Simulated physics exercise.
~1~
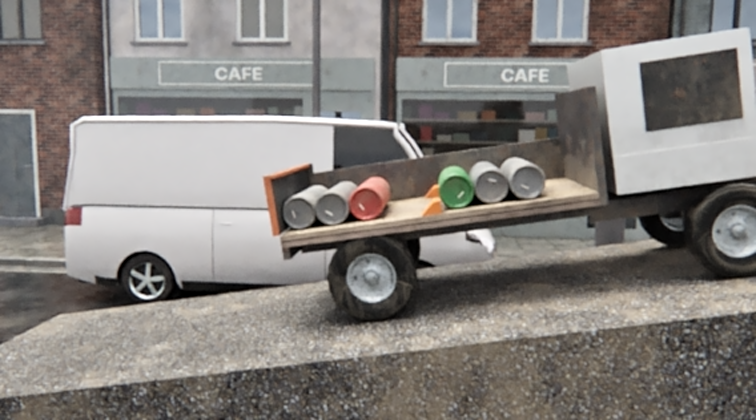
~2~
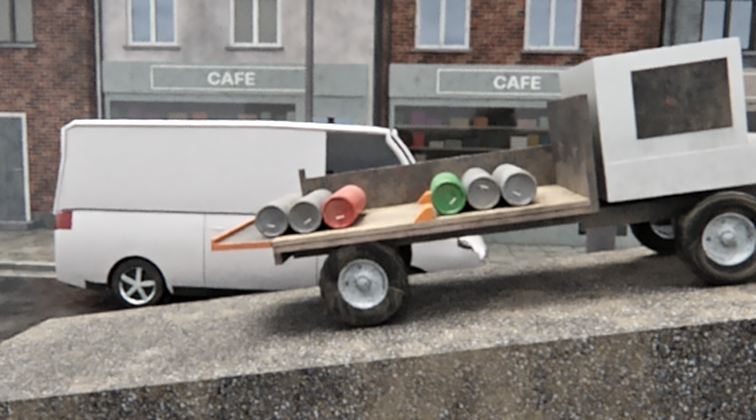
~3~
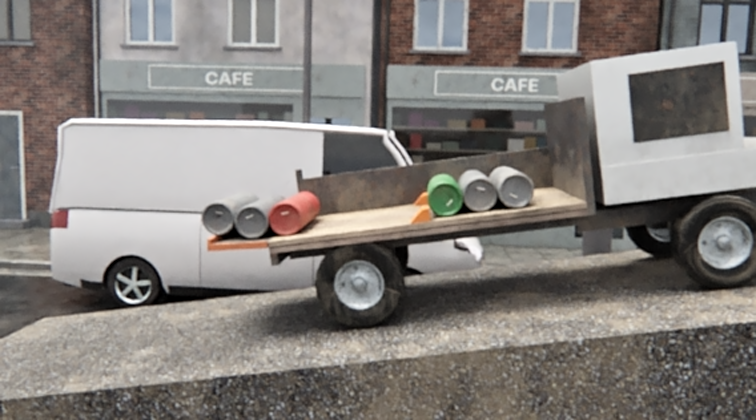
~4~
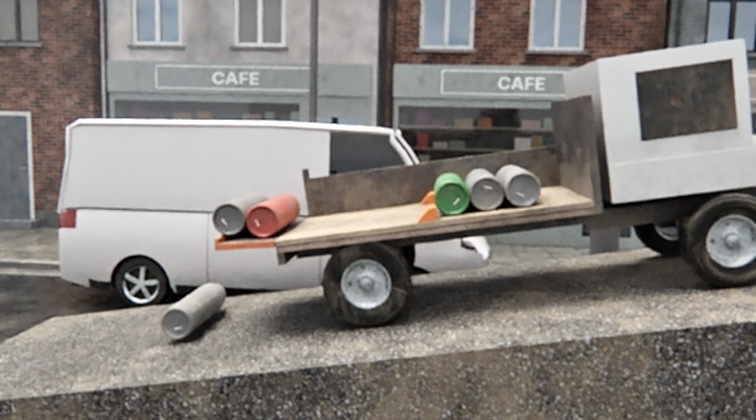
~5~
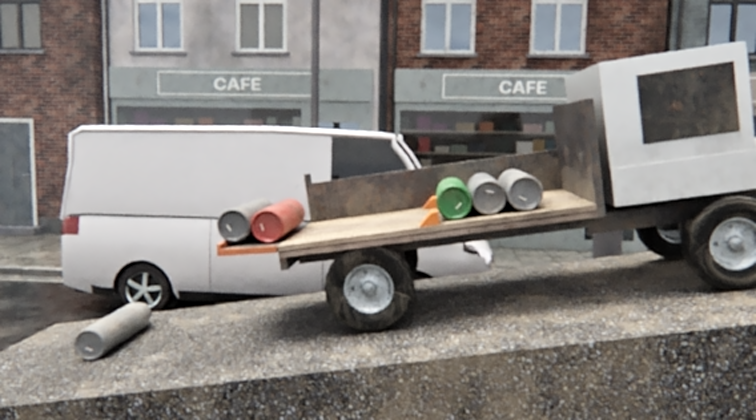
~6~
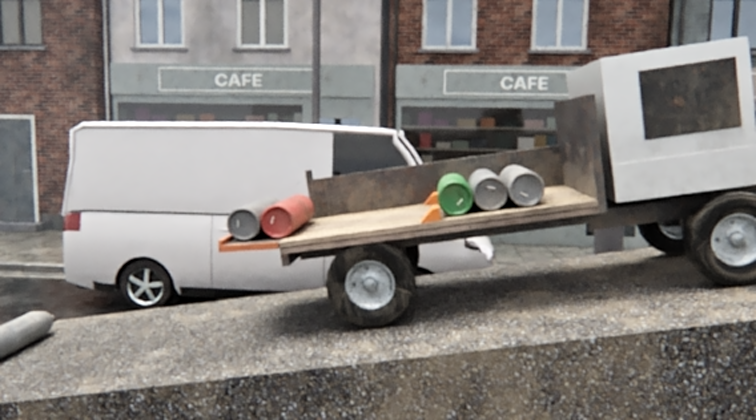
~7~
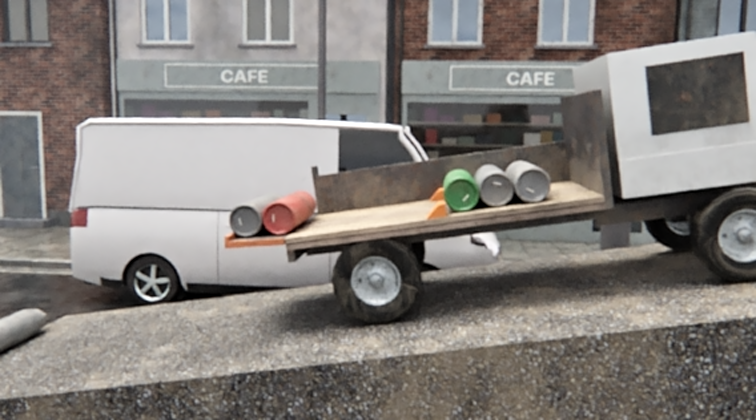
A pick-up with an open wooden bed stands tail-low on a grey slope, seen side-on from a slightly swaying camera, with a white van and cafe fronts behind. Three cylinders, two grey and one red, rest against the raised orange tailgate at the left, while a green one and two grey ones sit behind an orange chock mid-bed. The gate swings down and the lower three roll left onto it. One grey cylinder drops off the end and rolls away down the slope towards the left edge. The red and remaining grey stay on the lowered gate, and the green group never leaves the chock.
